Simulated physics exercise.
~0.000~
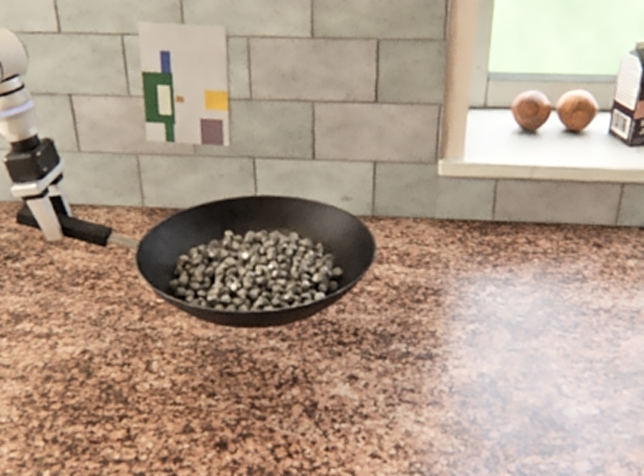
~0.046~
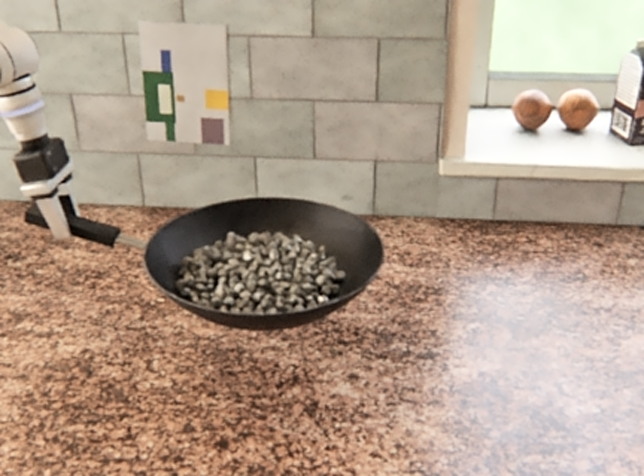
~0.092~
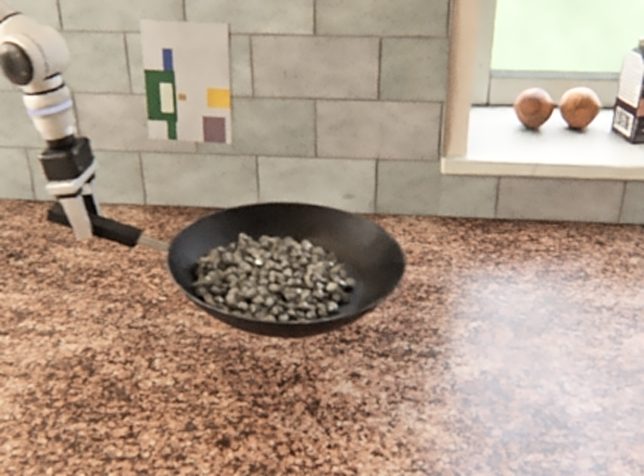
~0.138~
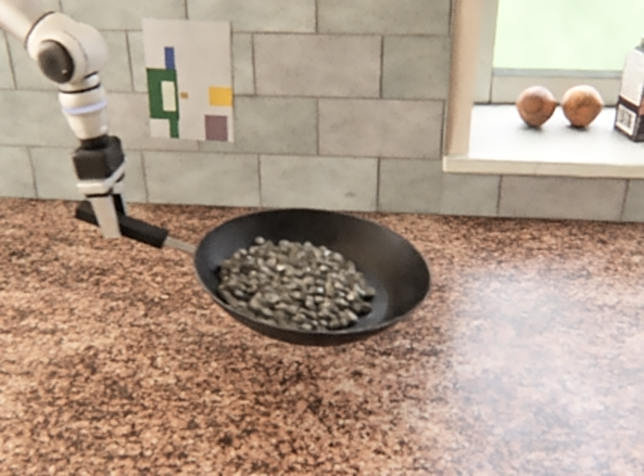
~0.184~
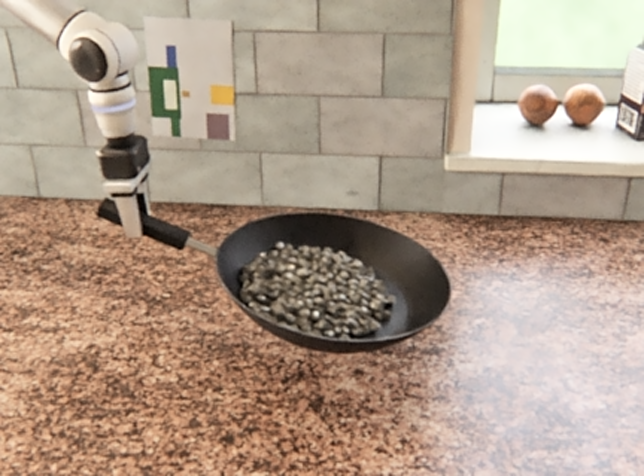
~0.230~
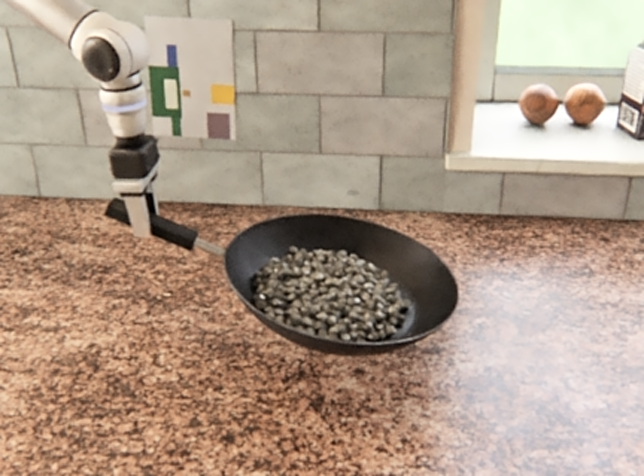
A robot arm held a dark frying pan full of small grayish lumps above a speckled countertop, moving it a short way right and slightly lower while the pan gradually tilted a little away from the arm.
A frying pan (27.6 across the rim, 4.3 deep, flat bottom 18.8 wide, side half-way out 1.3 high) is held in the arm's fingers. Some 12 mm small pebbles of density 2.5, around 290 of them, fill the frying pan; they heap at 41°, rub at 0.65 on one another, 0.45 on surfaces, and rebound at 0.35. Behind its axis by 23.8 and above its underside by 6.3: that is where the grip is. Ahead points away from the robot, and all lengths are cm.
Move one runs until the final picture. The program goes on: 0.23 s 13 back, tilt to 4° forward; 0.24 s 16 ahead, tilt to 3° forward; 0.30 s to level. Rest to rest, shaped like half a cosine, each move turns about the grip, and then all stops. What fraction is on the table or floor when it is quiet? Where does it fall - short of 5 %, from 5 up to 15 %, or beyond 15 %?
Short of 5 %.
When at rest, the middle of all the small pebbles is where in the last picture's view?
(373, 272).
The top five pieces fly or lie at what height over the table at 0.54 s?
About 12 cm.
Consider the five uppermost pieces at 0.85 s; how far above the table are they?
Those pieces are near 13 cm up.
By 0.54 s, tilted 4° forward, highest piece 13 above the table; 290 in the frying pan.
By 0.85 s, tilted 2° forward, highest piece 13 above the table; 289 in the frying pan, 1 on the table or floor.
By 1.20 s, level, highest piece 13 above the table; 289 in the frying pan, 1 on the table or floor.
By 2.25 s, level, highest piece 13 above the table; 289 in the frying pan, 1 on the table or floor.
Final count, 289 in the frying pan, 1 on the table or floor. That is 0 % on the table or floor.
